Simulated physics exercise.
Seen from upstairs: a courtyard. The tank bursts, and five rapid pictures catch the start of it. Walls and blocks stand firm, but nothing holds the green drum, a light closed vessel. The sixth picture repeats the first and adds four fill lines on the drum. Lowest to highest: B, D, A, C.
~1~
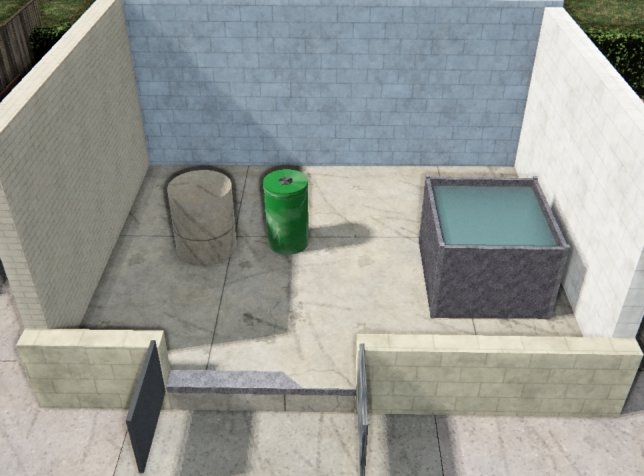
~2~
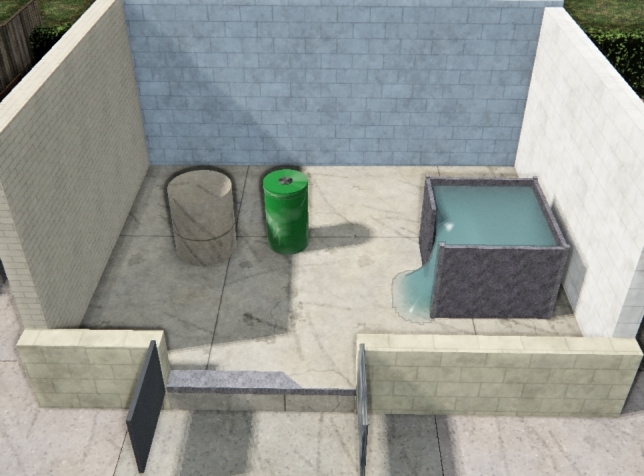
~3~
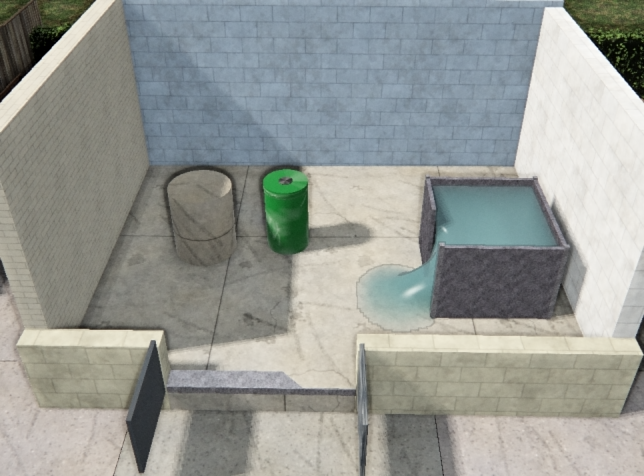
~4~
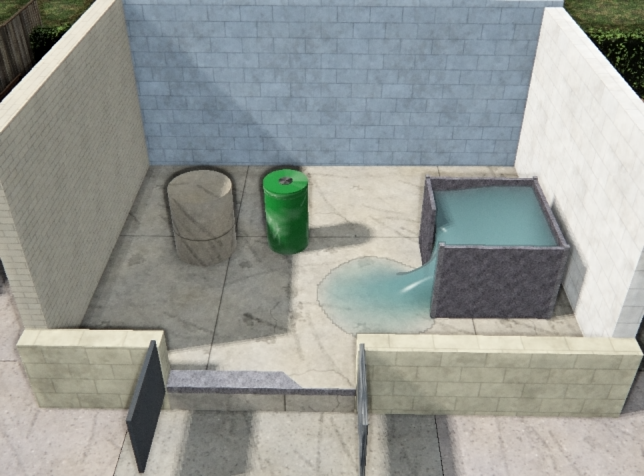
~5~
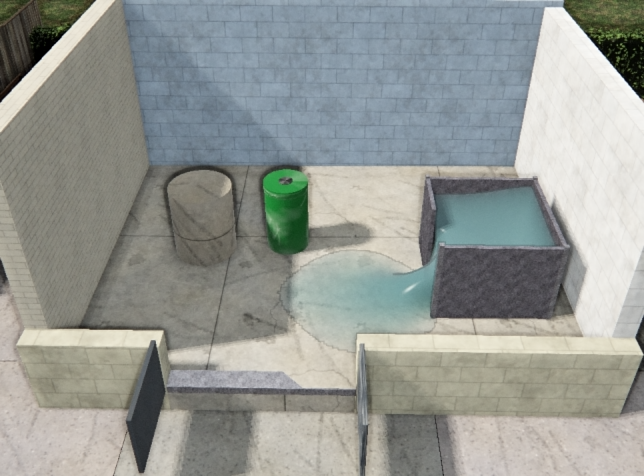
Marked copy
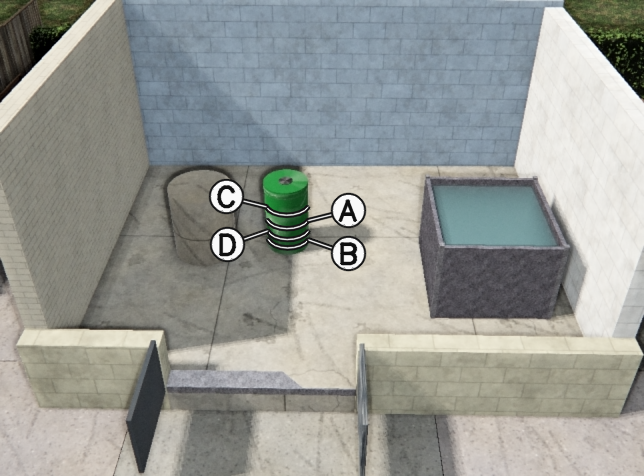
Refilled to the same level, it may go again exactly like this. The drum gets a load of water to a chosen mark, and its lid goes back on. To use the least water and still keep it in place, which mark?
Level D just does it.
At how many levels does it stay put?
Three of the four.
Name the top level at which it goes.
That is level B.
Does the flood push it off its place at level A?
No, not at all.
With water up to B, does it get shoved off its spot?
Yes, it does.
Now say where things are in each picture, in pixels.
Lid of the green drum at (286, 181); tank full, its middle at (491, 216); open gate at (260, 336), in the first picture.
In the second picture, 2 % of the ground wet, in view closest to the drum at (407, 274).
In the third picture, 4 % of the ground wet, in view closest to the drum at (376, 271).
In the fourth picture, 7 % of the ground wet, in view closest to the drum at (340, 271).
Lid of the green drum at (286, 181); 10 % of the ground wet, in view closest to the drum at (320, 262), in the fifth picture.
On the marked copy, A at (286, 228); B at (287, 248); C at (286, 215); D at (287, 239); from the bottom up B, D, A, C.
With A, it does not move.
With B, it is pushed about half its own width away.
With C, it does not move.
With D, it does not move.
